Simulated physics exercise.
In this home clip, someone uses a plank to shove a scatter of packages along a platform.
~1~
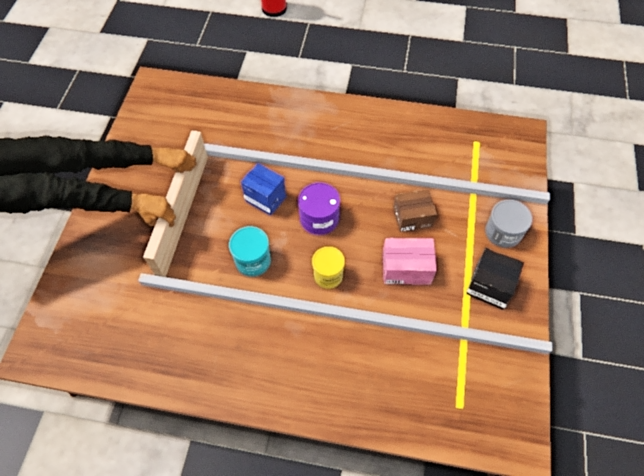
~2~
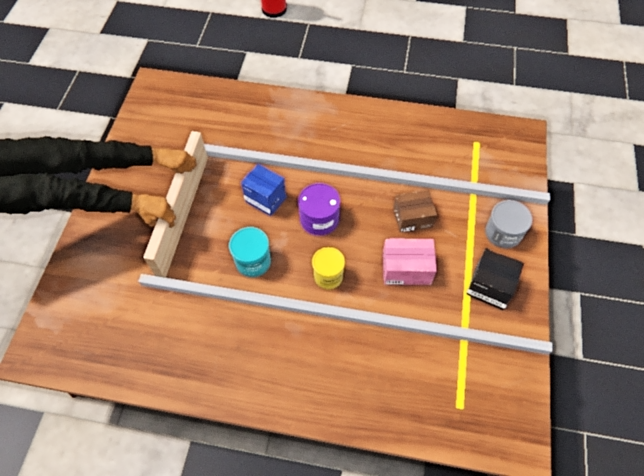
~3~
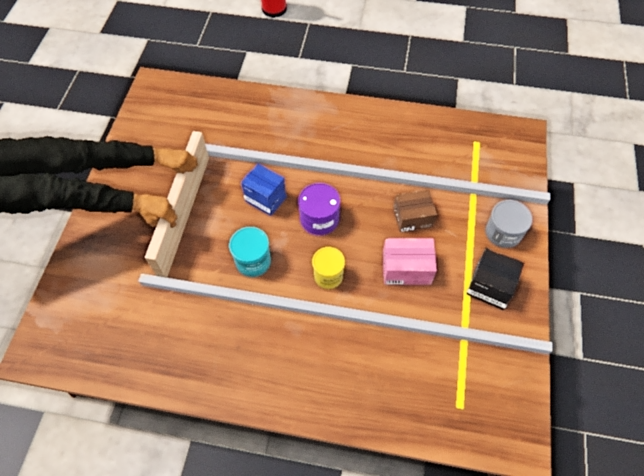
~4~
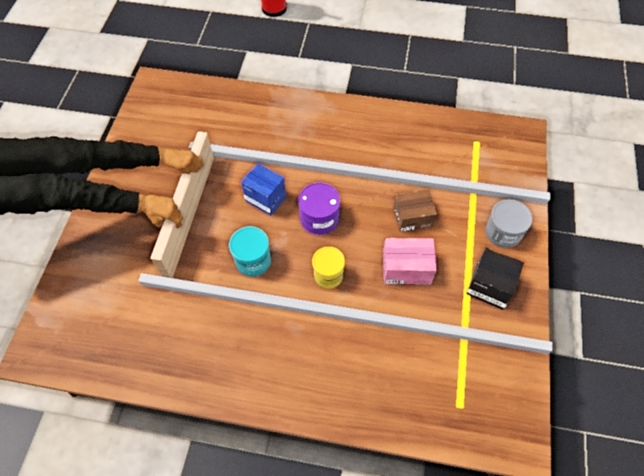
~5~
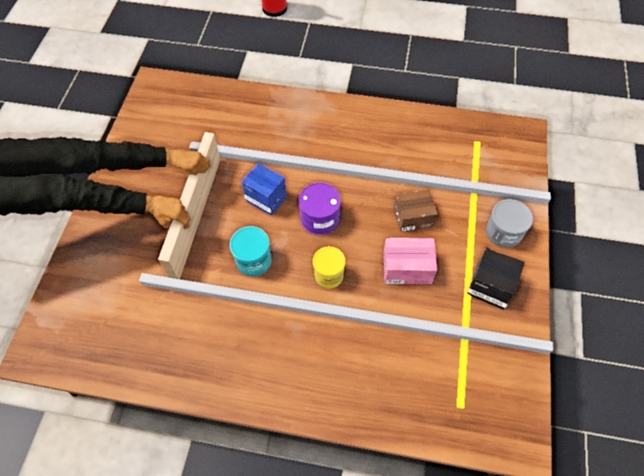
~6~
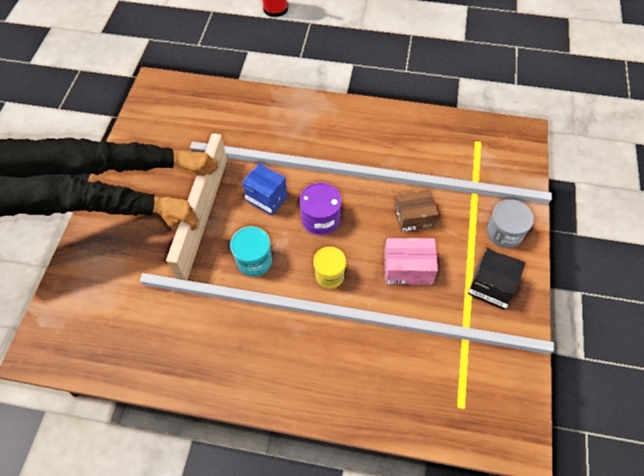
At first, two gloved hands hold a wooden plank upright at the left end of two rails on a wooden platform, with eight colourful boxes and canisters scattered to its right. The hands then slide the plank slightly rightward, narrowing the gap to the packages, which stay still.
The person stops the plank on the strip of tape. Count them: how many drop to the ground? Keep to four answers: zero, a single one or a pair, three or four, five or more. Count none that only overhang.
Only a pair or a lone one falls.
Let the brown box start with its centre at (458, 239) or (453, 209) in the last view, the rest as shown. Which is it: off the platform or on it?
The brown box stays put the first time and stays put the second time.
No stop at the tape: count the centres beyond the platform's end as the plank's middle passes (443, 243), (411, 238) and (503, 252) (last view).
First 0, next 0, last 4.
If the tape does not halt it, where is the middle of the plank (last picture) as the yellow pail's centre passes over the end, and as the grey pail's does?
When the yellow pail crosses, the middle is near (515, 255); when the grey pail crosses, near (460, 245).
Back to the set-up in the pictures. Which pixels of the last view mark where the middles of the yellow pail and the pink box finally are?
I'd put one close to (514, 318) and the other close to (527, 272).
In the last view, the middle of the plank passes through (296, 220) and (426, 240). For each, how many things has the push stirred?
The first count is 4, and then it's 8.
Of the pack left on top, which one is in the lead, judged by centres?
Black box.
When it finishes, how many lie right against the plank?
3 are in contact with it.
Soon after, none off yet; grey pail at rest near (509, 224); black box at rest near (496, 279); brown box at rest near (416, 211).
After that, none off yet; grey pail at rest near (509, 224); black box at rest near (496, 279); brown box displaced about its own width near (437, 215).
In the end, the number that fall off is one or two; gone, grey pail.
